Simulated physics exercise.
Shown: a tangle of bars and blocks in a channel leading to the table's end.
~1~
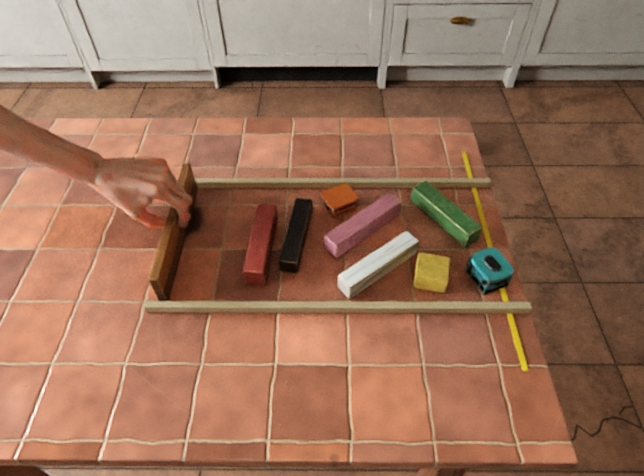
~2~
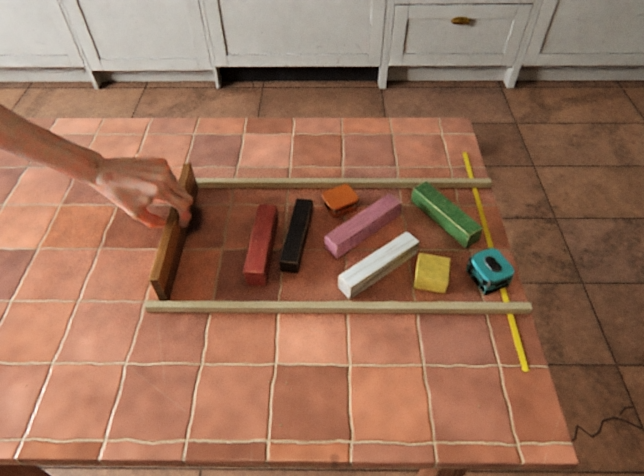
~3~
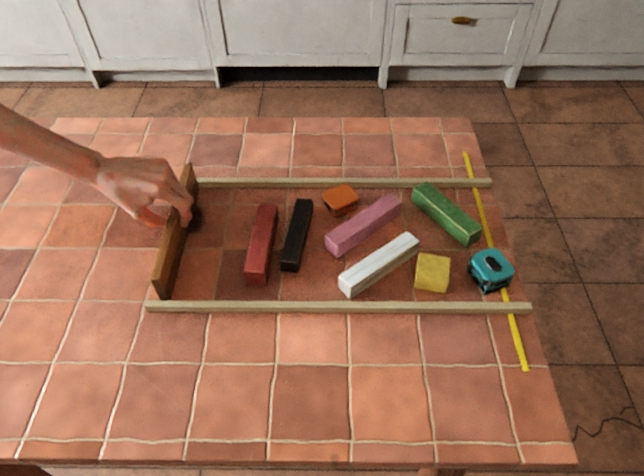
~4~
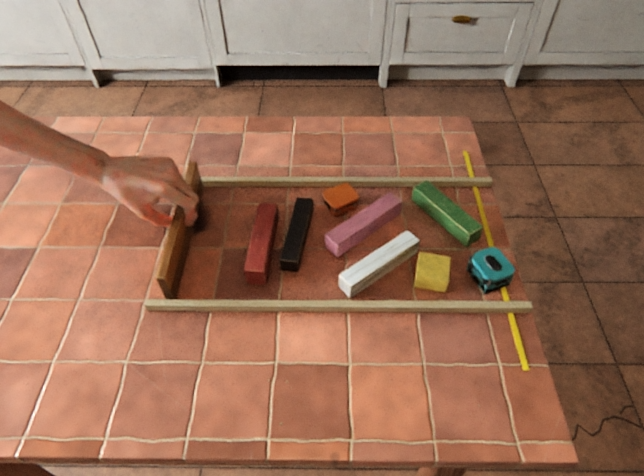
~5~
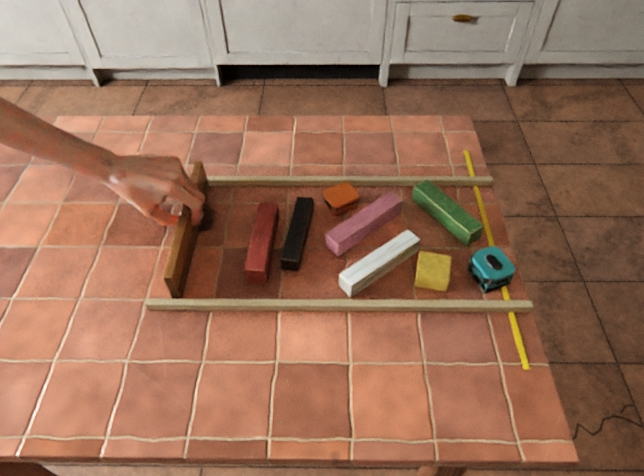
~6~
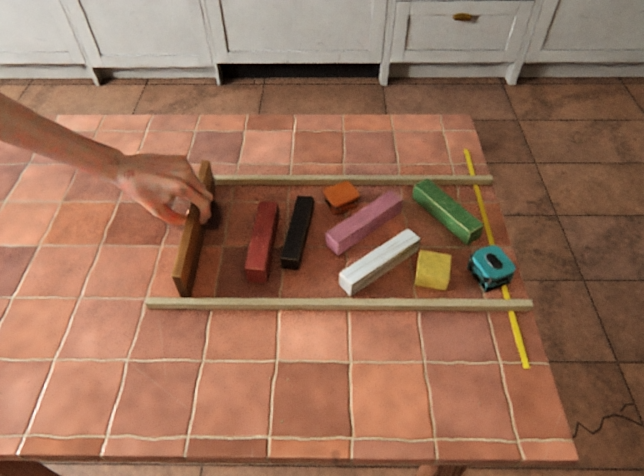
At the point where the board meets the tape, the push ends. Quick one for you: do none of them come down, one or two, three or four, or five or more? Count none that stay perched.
Turns out five or more get pushed past the edge and drop.
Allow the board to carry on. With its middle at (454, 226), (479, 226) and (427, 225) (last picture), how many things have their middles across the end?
In order: 3, 5, 1.
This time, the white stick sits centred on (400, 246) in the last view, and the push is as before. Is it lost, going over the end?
In the end the white stick slides off.
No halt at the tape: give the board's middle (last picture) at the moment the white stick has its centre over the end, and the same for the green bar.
First it's close to (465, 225), next close to (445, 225).
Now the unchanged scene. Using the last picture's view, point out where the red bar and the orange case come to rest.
The red bar ends at (504, 239) and the orange case at (492, 190).
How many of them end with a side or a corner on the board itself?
It's touching 2 at the end.
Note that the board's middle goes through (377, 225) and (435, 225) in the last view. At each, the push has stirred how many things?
I count 7 first and 8 after.
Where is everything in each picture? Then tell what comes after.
The first frame shows turquoise case (490, 271); green bar (445, 213); yellow block (432, 272); board (176, 228); tape (489, 241).
The second frame shows green bar (445, 213); red bar (262, 243).
The third frame shows yellow block (432, 273); board (178, 228).
The fourth frame shows turquoise case (491, 270); orange case (341, 201).
The fifth frame shows green bar (446, 211); white stick (380, 262).
The sixth frame shows turquoise case (491, 268); green bar (446, 210); yellow block (433, 270); board (196, 225); tape (491, 238).
Soon after, none off yet; turquoise case at rest near (491, 268); green bar at rest near (446, 210); yellow block at rest near (433, 270).
Then, none off yet; turquoise case moved a little near (504, 265); green bar moved a little near (464, 207); yellow block moved about its own width near (481, 280).
At rest, the number that fall off is five or more; fallen, black bar, pink bar, white stick, yellow block, green bar and turquoise case.
